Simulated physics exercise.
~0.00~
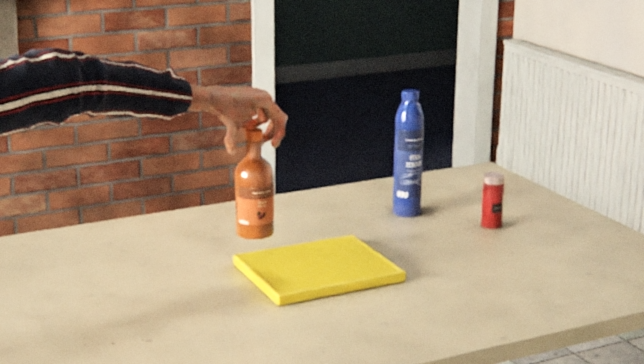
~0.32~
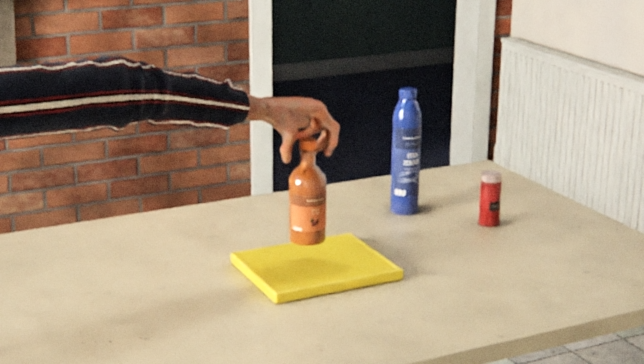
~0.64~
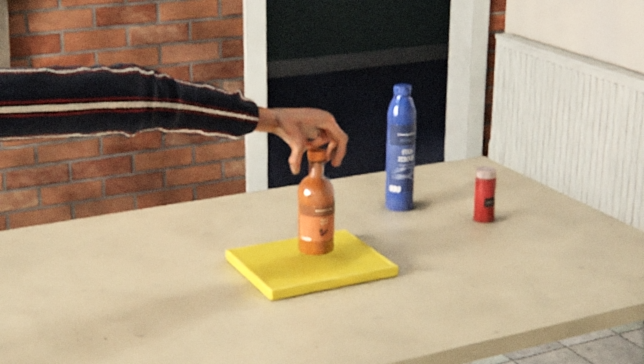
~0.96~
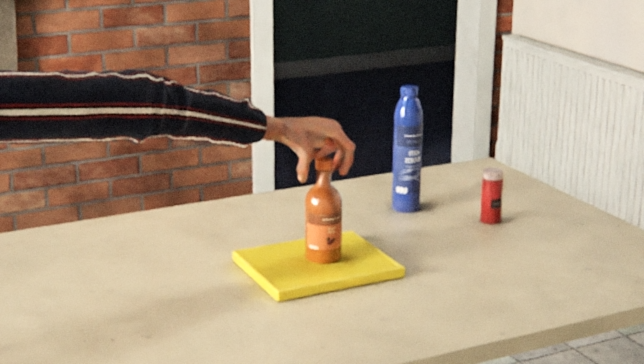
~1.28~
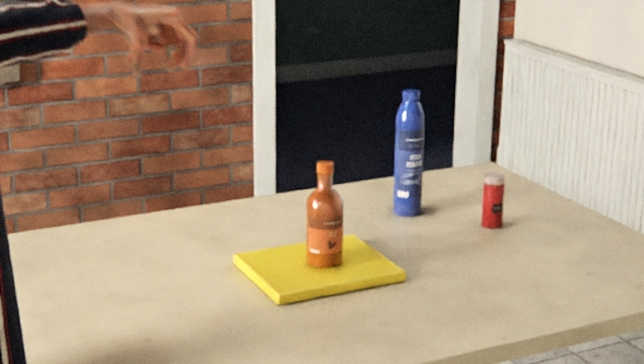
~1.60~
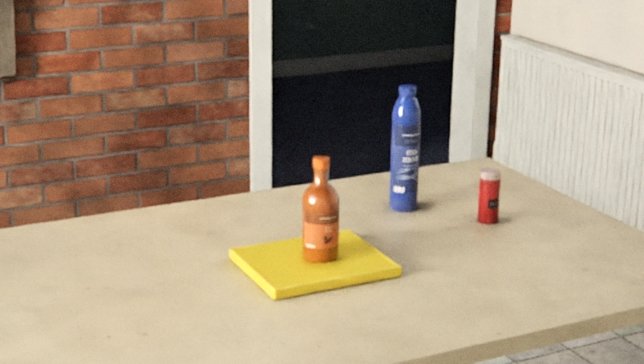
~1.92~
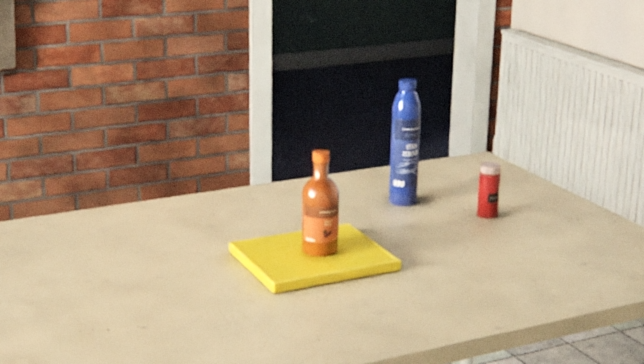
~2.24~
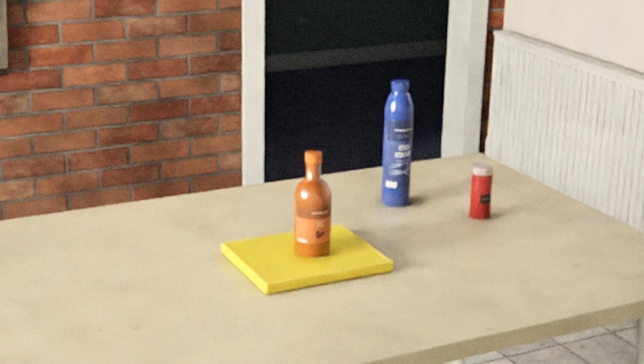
On a pale tabletop in front of a brick wall and a dark doorway, a yellow tray lies flat, with a blue bottle and a small red shaker standing behind it to the right. A hand in a dark striped sleeve reaches in from the left, holding an orange bottle upright by its top. It carries the bottle to the right over the tray, then lowers it onto the yellow surface. The fingers let go, and the arm draws back out to the left. The orange bottle stays standing on the tray, and nothing falls.
